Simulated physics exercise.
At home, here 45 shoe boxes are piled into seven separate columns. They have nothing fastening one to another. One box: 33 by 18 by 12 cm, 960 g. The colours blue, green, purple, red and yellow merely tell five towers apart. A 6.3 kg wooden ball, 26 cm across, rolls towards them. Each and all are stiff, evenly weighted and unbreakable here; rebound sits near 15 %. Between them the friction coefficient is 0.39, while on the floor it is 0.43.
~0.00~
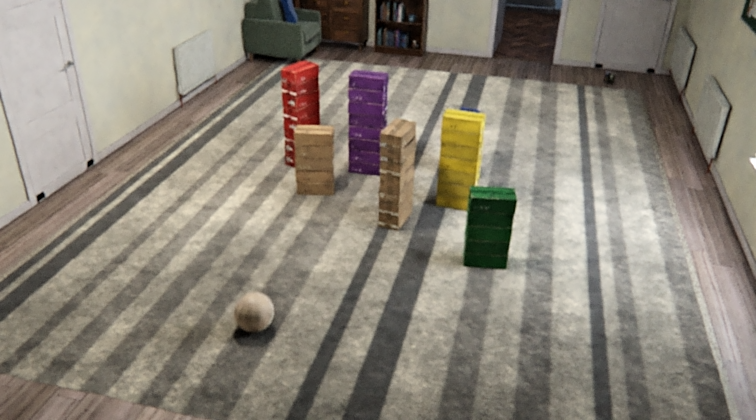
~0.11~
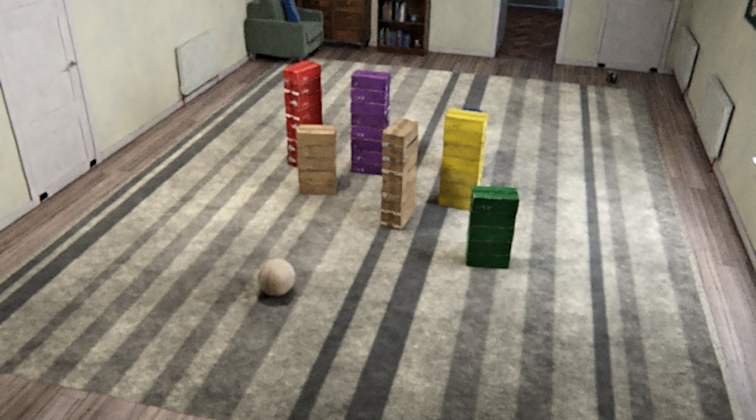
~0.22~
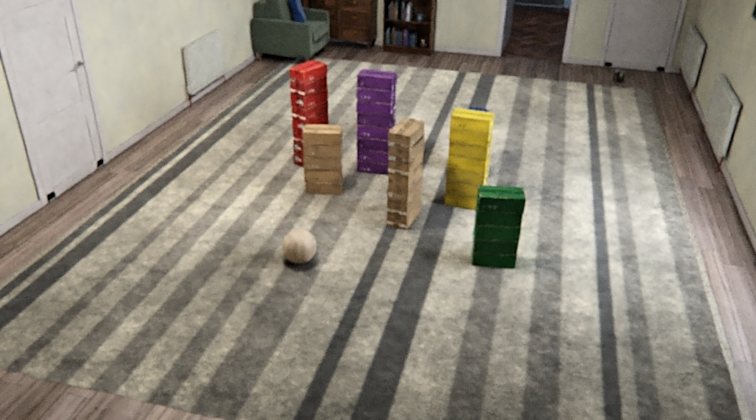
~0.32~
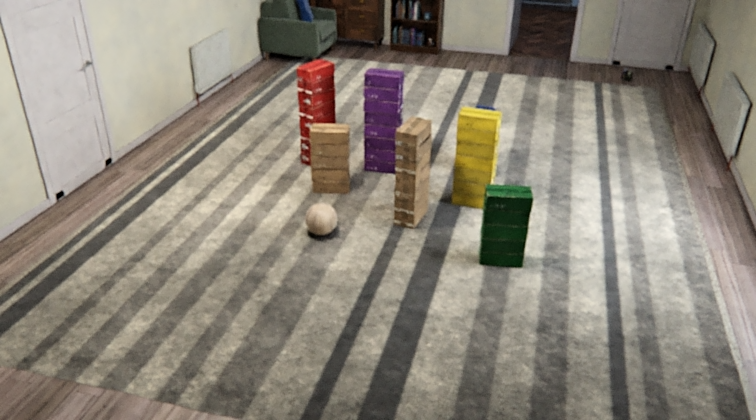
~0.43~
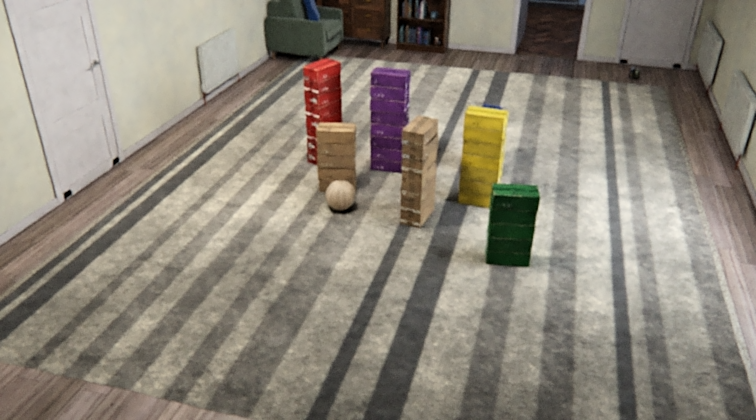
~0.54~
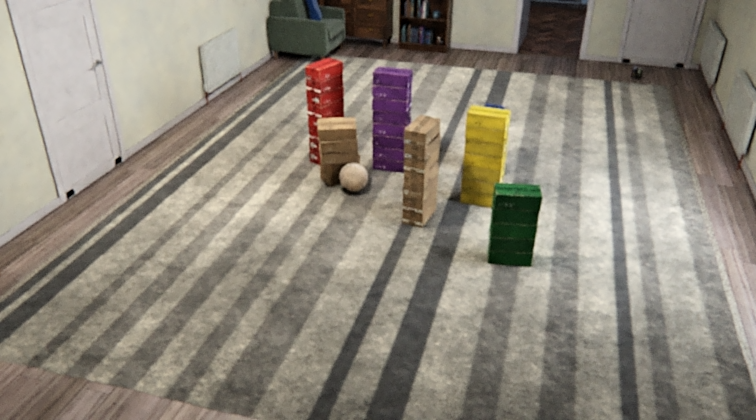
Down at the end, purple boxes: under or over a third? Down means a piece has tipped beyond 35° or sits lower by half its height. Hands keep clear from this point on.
Over.
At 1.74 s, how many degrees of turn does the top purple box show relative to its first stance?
Around 80° from its start.
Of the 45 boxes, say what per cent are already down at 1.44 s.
20 percent by then.
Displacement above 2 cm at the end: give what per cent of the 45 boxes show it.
45 per cent.
By 0.68 s, ball still moving; none of the 8 purple boxes down (0 of 45 in all colours); top purple box unmoved.
By 0.92 s, ball still moving; none of the 8 purple boxes down (3 of 45 in all colours); top purple box tilted 8°.
By 1.44 s, ball still moving; 6 of the 8 purple boxes down (9 of 45 in all colours); top purple box tilted 49°, 23 cm lower.
By 1.74 s, ball still moving; 6 of the 8 purple boxes down (9 of 45 in all colours); top purple box on its side; top red box moved 11 mm.
When it is over (2.5 s), ball rolling away; 6 of the 8 purple boxes down (9 of 45 in all colours); top purple box upside down; top red box moved 14 mm. That is 75 per cent. In pixels of the last frame, middles, top purple box near (293, 184), top red box near (324, 70).
